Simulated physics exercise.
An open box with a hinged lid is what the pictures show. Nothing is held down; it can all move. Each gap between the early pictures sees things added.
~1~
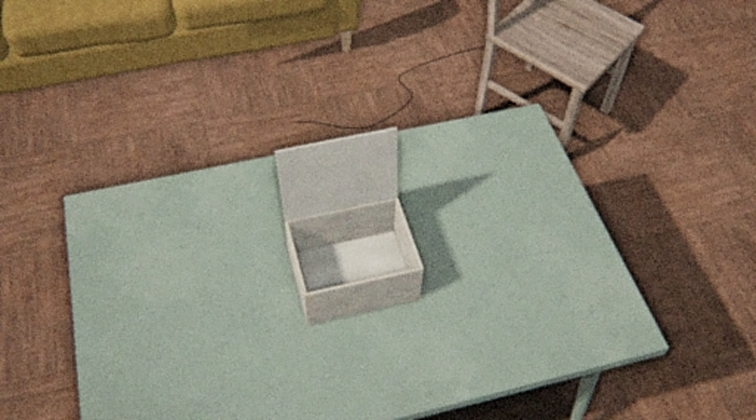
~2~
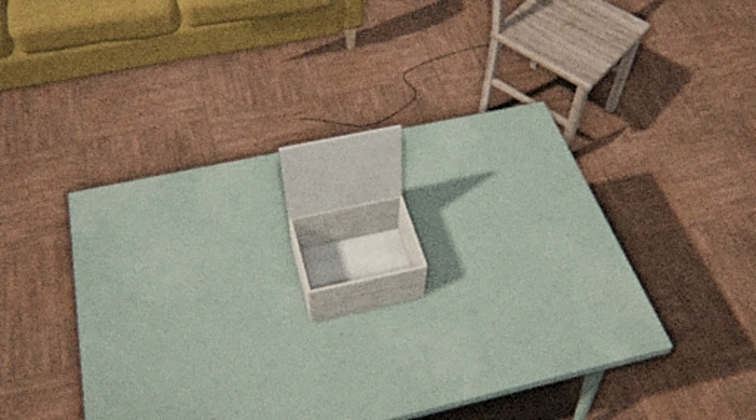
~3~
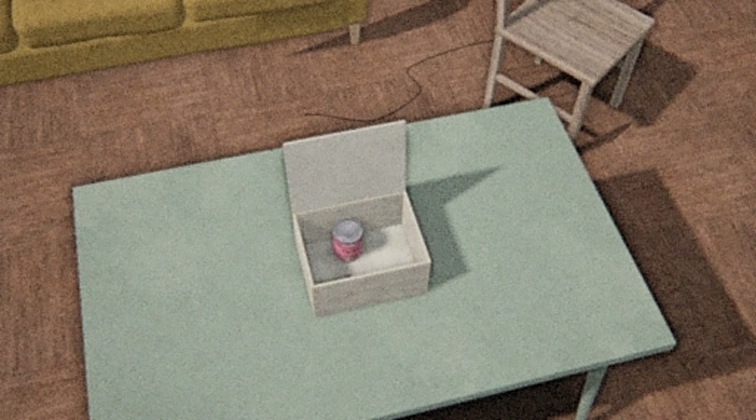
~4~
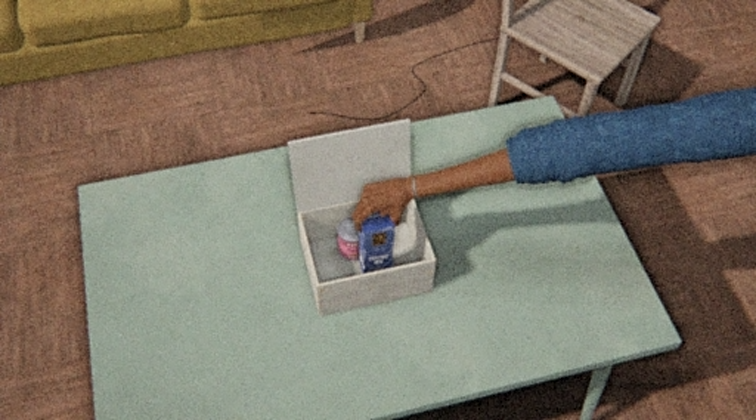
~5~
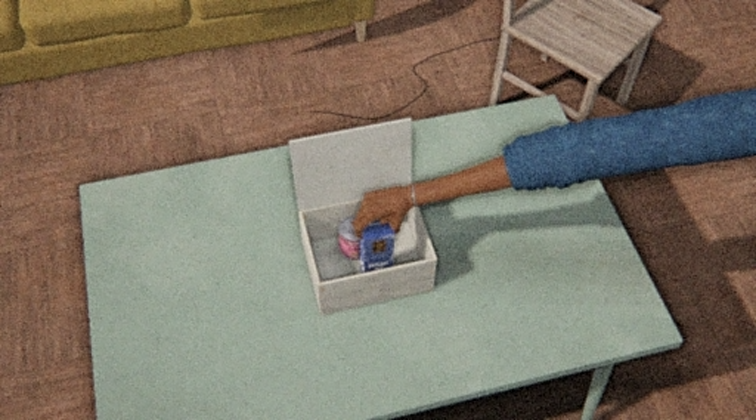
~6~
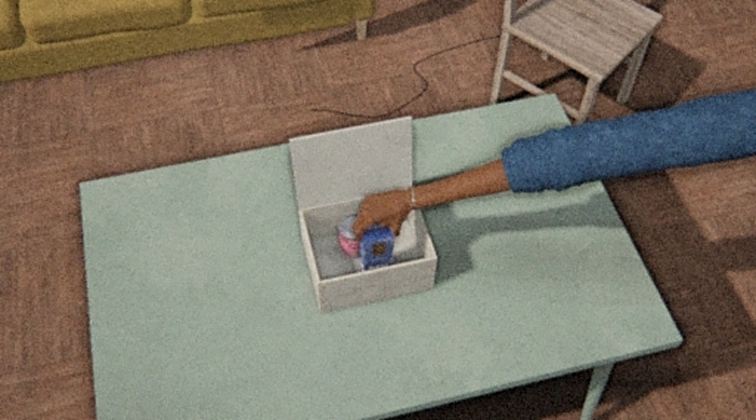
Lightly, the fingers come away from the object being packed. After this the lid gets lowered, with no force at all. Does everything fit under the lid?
The lid is out of place.
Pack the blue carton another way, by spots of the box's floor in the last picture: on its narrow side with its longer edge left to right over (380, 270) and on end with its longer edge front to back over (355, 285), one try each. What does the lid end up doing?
Shut, then open.
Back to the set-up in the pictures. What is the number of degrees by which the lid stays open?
Some 30°.
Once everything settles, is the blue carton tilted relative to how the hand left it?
As it turns out, the blue carton keeps its original angle.
Then, 1.40 s past the last view, lid 78° above the rim.
Then, 1.70 s past the last view, lid 48° above the rim.
Finally, lid 29° above the rim; both still in place. Final places as the last picture's camera would see them, blue carton near (376, 254).
